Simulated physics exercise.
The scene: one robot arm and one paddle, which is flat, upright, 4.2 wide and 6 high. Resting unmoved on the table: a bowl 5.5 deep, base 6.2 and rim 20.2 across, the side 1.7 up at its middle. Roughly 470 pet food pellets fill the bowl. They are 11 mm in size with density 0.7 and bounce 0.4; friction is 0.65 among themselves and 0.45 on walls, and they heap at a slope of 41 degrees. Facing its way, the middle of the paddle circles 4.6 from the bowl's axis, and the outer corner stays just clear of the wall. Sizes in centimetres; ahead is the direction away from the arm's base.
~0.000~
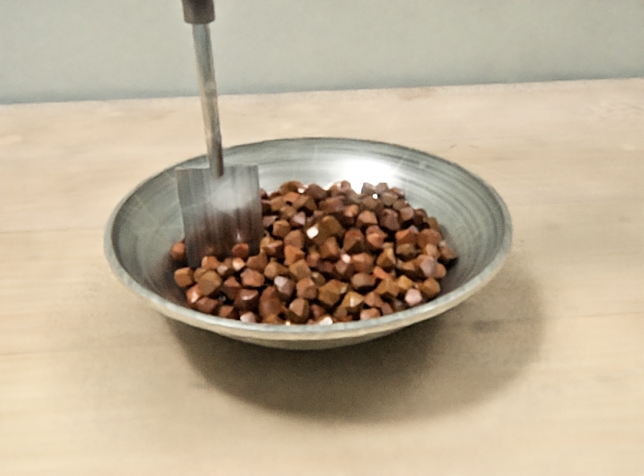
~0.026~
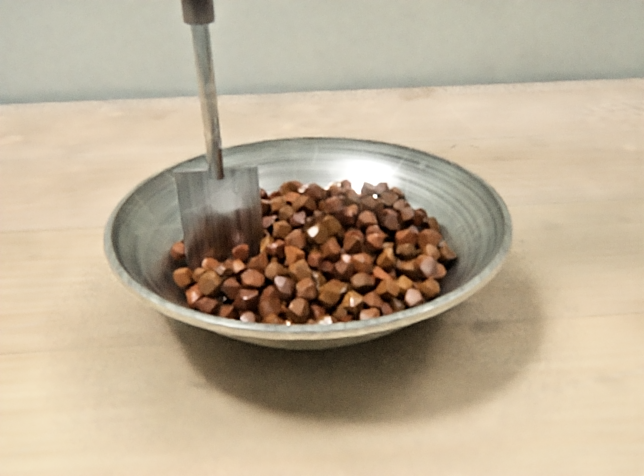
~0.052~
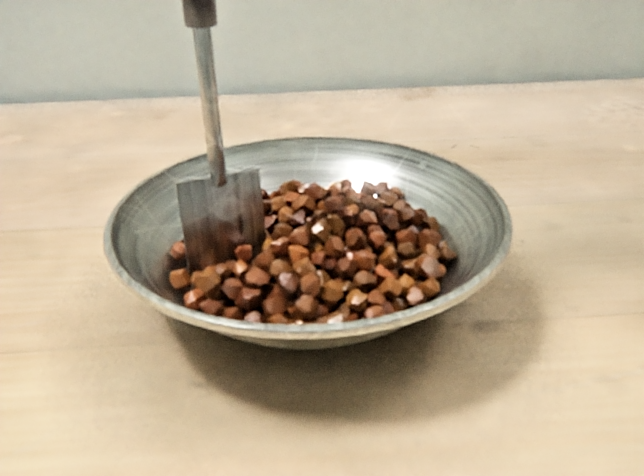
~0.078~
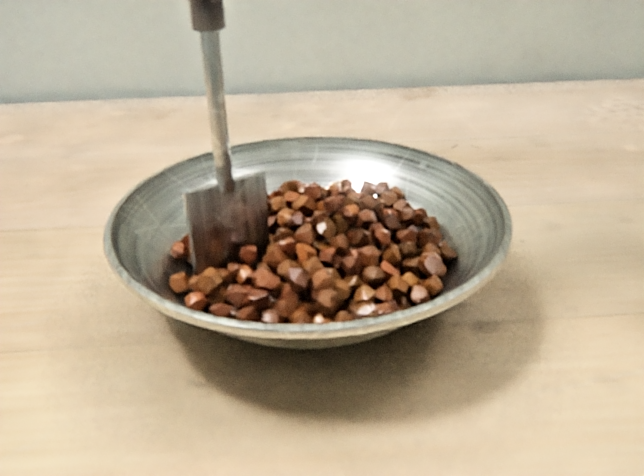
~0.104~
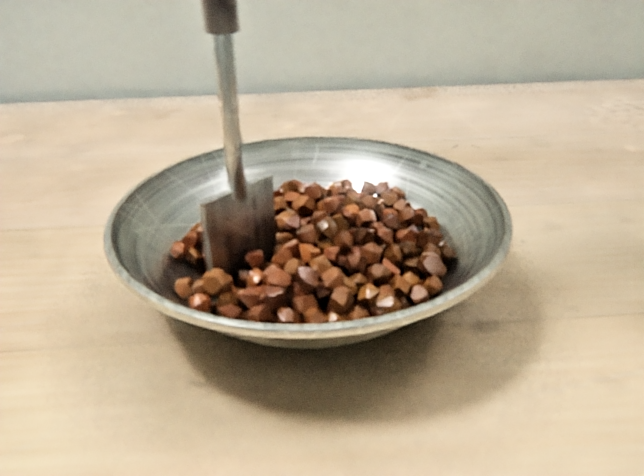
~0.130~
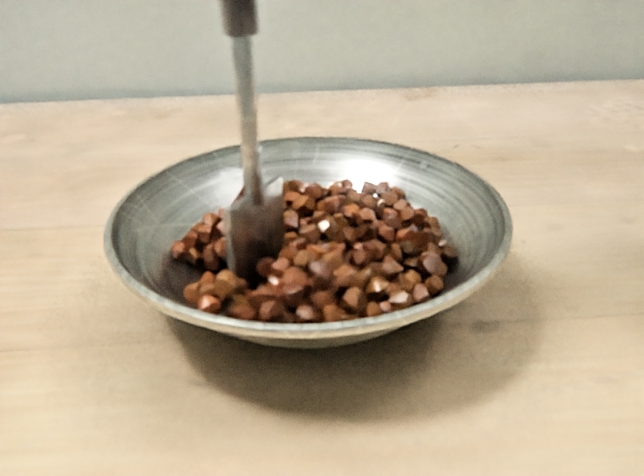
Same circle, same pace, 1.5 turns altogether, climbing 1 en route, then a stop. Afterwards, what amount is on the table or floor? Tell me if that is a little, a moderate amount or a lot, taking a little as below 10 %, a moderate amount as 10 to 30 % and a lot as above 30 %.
A moderate amount, from 10 to 30 %.
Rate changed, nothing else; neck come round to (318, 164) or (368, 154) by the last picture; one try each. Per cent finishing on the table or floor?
Some 40 and 50 per cent respectively.
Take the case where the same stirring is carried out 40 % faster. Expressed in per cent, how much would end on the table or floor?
Estimated share: Near 30 %.
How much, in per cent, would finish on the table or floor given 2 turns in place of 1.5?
It would be near 20 per cent.
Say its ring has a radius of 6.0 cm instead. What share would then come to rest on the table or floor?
Some 15 percent would.
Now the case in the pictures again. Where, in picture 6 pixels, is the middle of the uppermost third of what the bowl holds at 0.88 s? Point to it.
In the final view it lies at about (309, 286).
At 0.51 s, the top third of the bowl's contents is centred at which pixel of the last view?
The upper third is centred close to (307, 167).
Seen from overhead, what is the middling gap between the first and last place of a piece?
8 centimetres.
After 0.51 s, 245° round, highest piece 8 above the table; 426 in the bowl, 33 on the table or floor, 11 in flight or on the tool.
After 0.88 s, 75° round, highest piece 8 above the table; 384 in the bowl, 76 on the table or floor, 10 in flight or on the tool.
After 1.27 s, 180° round, highest piece 6 above the table; 375 in the bowl, 95 on the table or floor.
After 1.97 s, 180° round, highest piece 6 above the table; 375 in the bowl, 95 on the table or floor.
At rest, 375 in the bowl, 95 on the table or floor. That is 20 % on the table or floor.
